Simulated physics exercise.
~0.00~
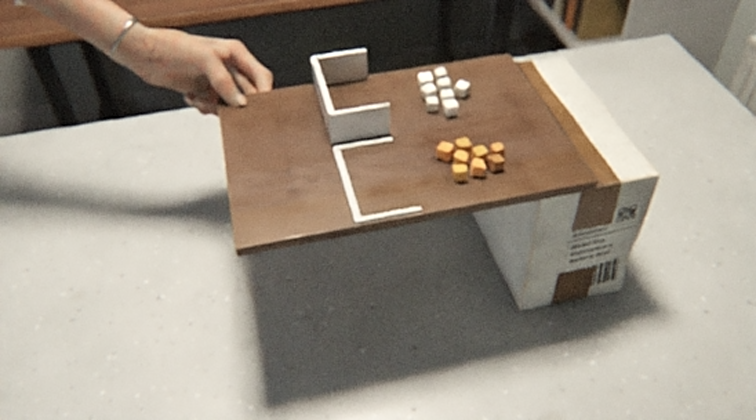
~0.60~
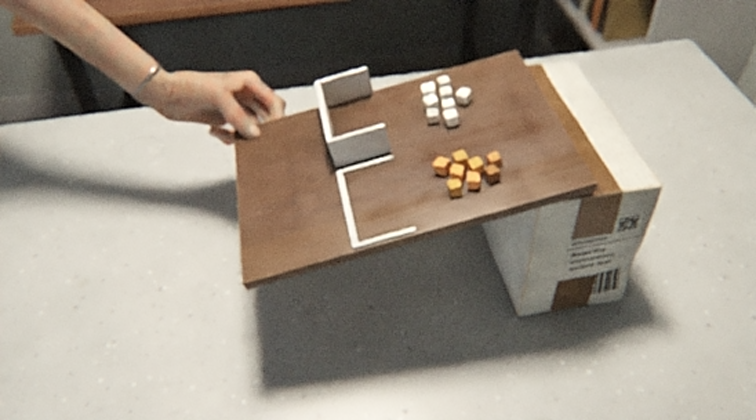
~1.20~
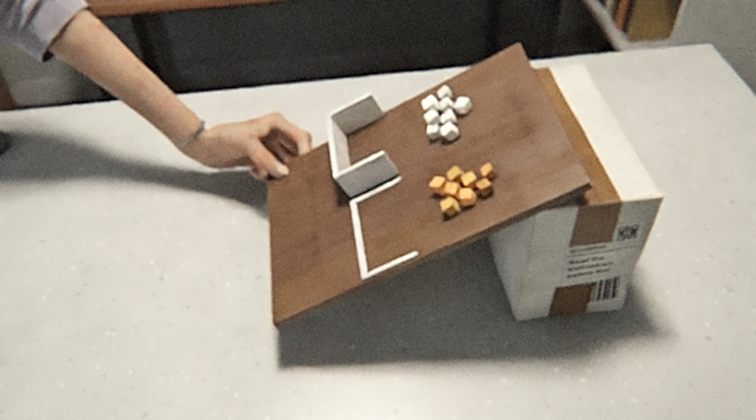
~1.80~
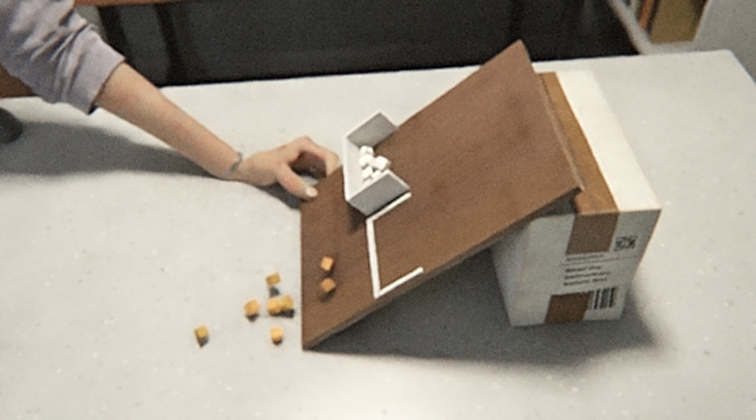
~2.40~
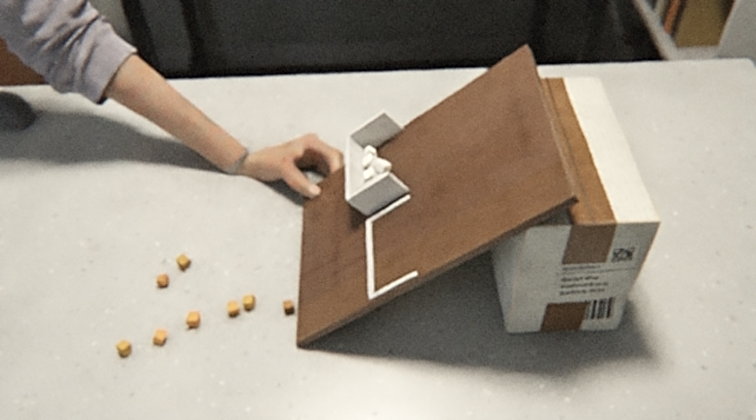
We see a hand lower the left end of a brown board propped on a box until it slopes to the counter; the orange cubes slide past a low white strip and scatter across the counter, while the white cubes slide down and stay gathered inside a taller white barrier.
